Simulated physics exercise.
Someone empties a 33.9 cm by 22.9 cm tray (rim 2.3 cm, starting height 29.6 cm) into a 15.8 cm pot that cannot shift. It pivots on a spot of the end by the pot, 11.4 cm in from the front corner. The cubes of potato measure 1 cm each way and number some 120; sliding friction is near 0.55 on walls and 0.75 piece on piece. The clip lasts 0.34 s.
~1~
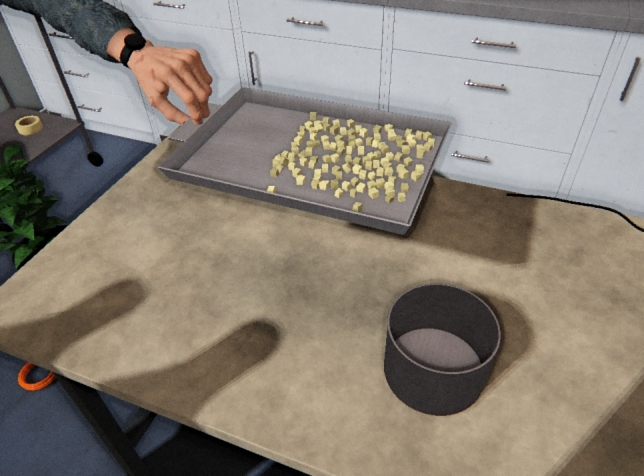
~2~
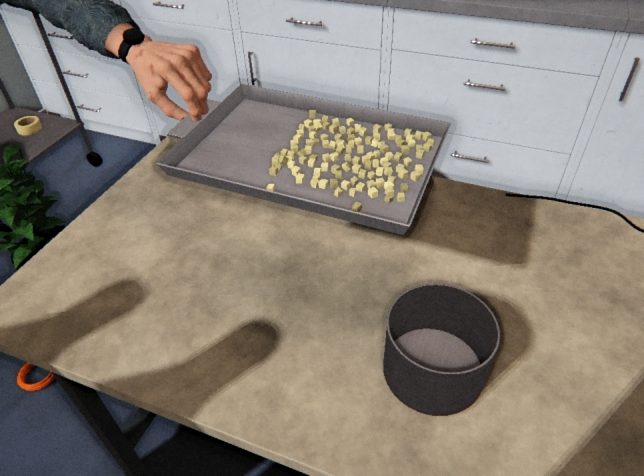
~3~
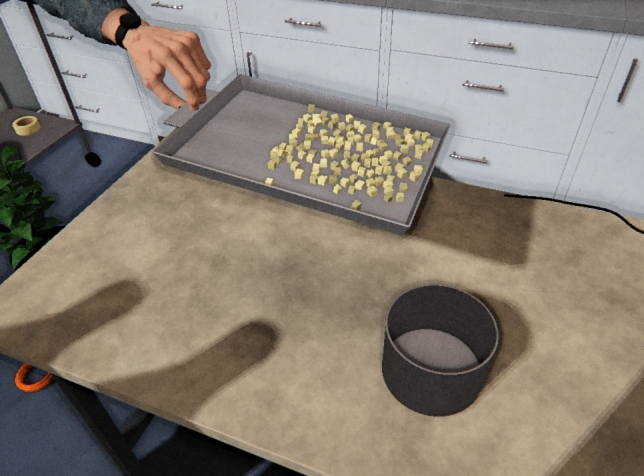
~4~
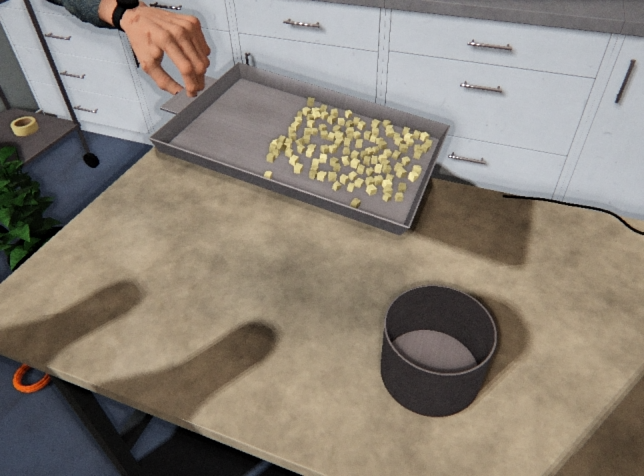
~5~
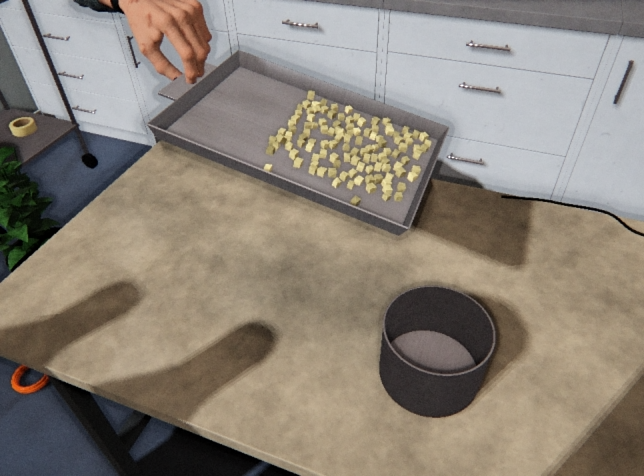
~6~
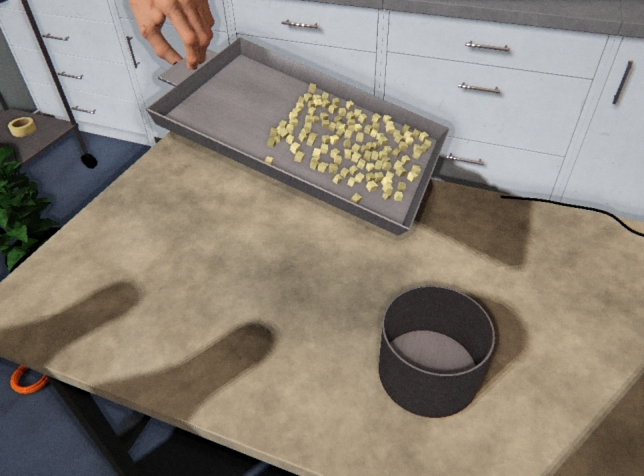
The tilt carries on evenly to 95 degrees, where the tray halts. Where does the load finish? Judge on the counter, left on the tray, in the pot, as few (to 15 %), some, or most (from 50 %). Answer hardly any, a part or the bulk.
Counter the bulk, tray hardly any, pot a part.
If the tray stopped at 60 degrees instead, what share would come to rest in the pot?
Then about 5 per cent.
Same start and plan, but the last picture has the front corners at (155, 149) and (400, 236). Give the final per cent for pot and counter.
Pot 40, counter 60.
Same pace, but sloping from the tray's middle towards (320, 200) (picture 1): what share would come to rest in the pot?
Some 15 per cent.
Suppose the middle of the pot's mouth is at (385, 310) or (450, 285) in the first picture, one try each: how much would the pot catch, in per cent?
Some 0 and 65 per cent.
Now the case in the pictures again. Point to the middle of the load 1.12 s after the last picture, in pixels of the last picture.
Near (428, 162).
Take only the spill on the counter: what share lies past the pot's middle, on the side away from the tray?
Roughly 70 per cent.
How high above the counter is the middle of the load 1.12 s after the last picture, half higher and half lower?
Some 32 cm.
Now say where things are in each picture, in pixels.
The first picture shows tray tilt 0 degrees, front corners at (166, 165) and (405, 220); middle of the pieces at (349, 158); pot at (443, 325).
The second picture shows tray tilt 1 degrees, front corners at (164, 161) and (405, 220); middle of the pieces at (348, 157).
The third picture shows tray tilt 4 degrees, front corners at (161, 150) and (404, 221), lowest corner right back; middle of the pieces at (347, 154).
The fourth picture shows tray tilt 8 degrees, front corners at (158, 137) and (404, 221), lowest corner right back; middle of the pieces at (347, 151).
The fifth picture shows tray tilt 12 degrees, front corners at (156, 123) and (404, 222), lowest corner right back; middle of the pieces at (346, 147).
The sixth picture shows tray tilt 16 degrees, front corners at (156, 109) and (405, 222), lowest corner right back; middle of the pieces at (347, 143); pot at (438, 327).
Then, 0.67 s after the last picture, tilt 53 degrees; the tray holds 100 %, the pot 0 %.
Then, 1.12 s after the last picture, tilt 78 degrees; the tray holds 85 %, the pot 5 %.
Then, 1.64 s after the last picture, tilt 95 degrees; the tray holds 15 %, the pot 5 %.
In the end, counter 75 %, tray 5 %, pot 25 %.
